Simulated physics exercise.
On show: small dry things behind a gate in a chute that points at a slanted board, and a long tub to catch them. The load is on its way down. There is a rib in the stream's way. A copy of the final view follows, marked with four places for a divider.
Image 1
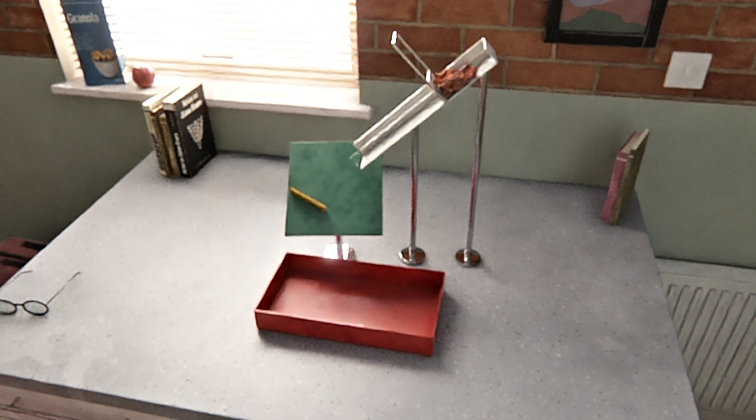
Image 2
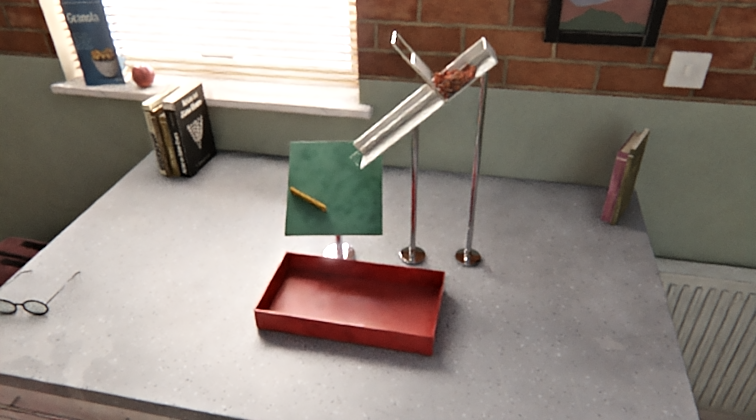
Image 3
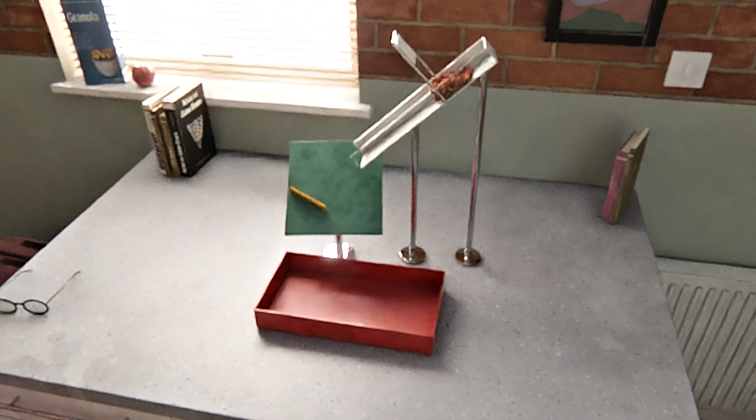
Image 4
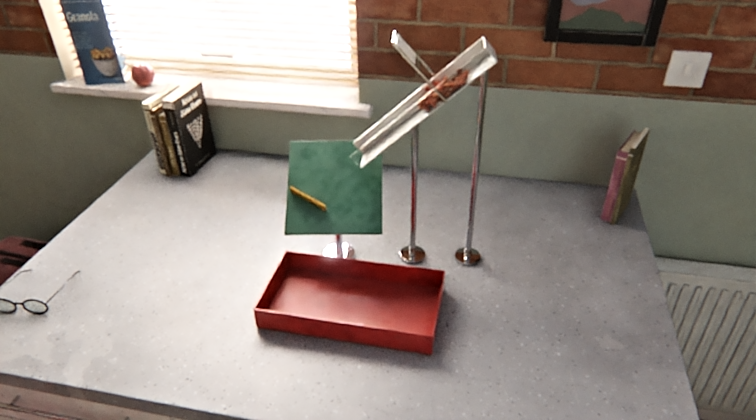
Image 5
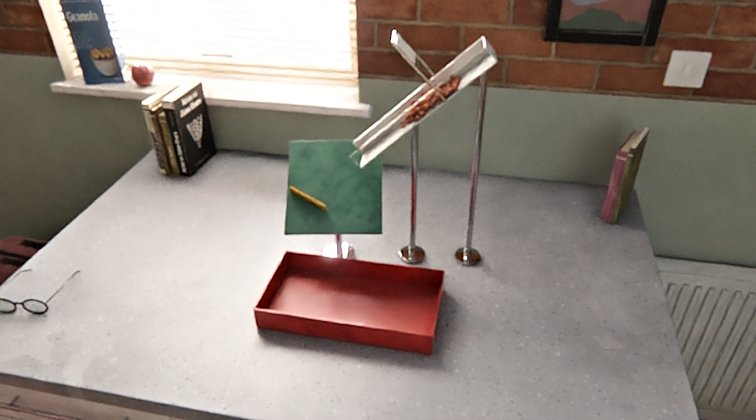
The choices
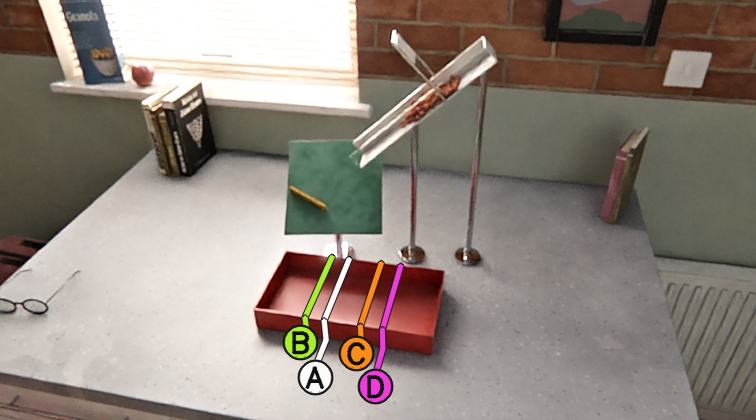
Grey tabletop with a red tub, a tilted green board and a raised metal chute, reddish-brown pellets sliding down leftward inside it.
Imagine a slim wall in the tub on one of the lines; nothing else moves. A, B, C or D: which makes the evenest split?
A works best here.
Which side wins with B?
Right.
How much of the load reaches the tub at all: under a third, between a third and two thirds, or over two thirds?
About that: Between a third and two thirds.
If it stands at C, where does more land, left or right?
Left.
On the marked copy, line A crosses the front rim at (324, 319); line B crosses the front rim at (305, 316); line C crosses the front rim at (360, 325); line D crosses the front rim at (382, 328).
With A, of what is caught, roughly half on the left of the divider, roughly half on the right.
With B, of what is caught, about a tenth on the left of the divider, the larger part on the right.
With C, of what is caught, every piece on the left of the divider, not one piece on the right.
With D, of what is caught, every piece on the left of the divider, not one piece on the right.
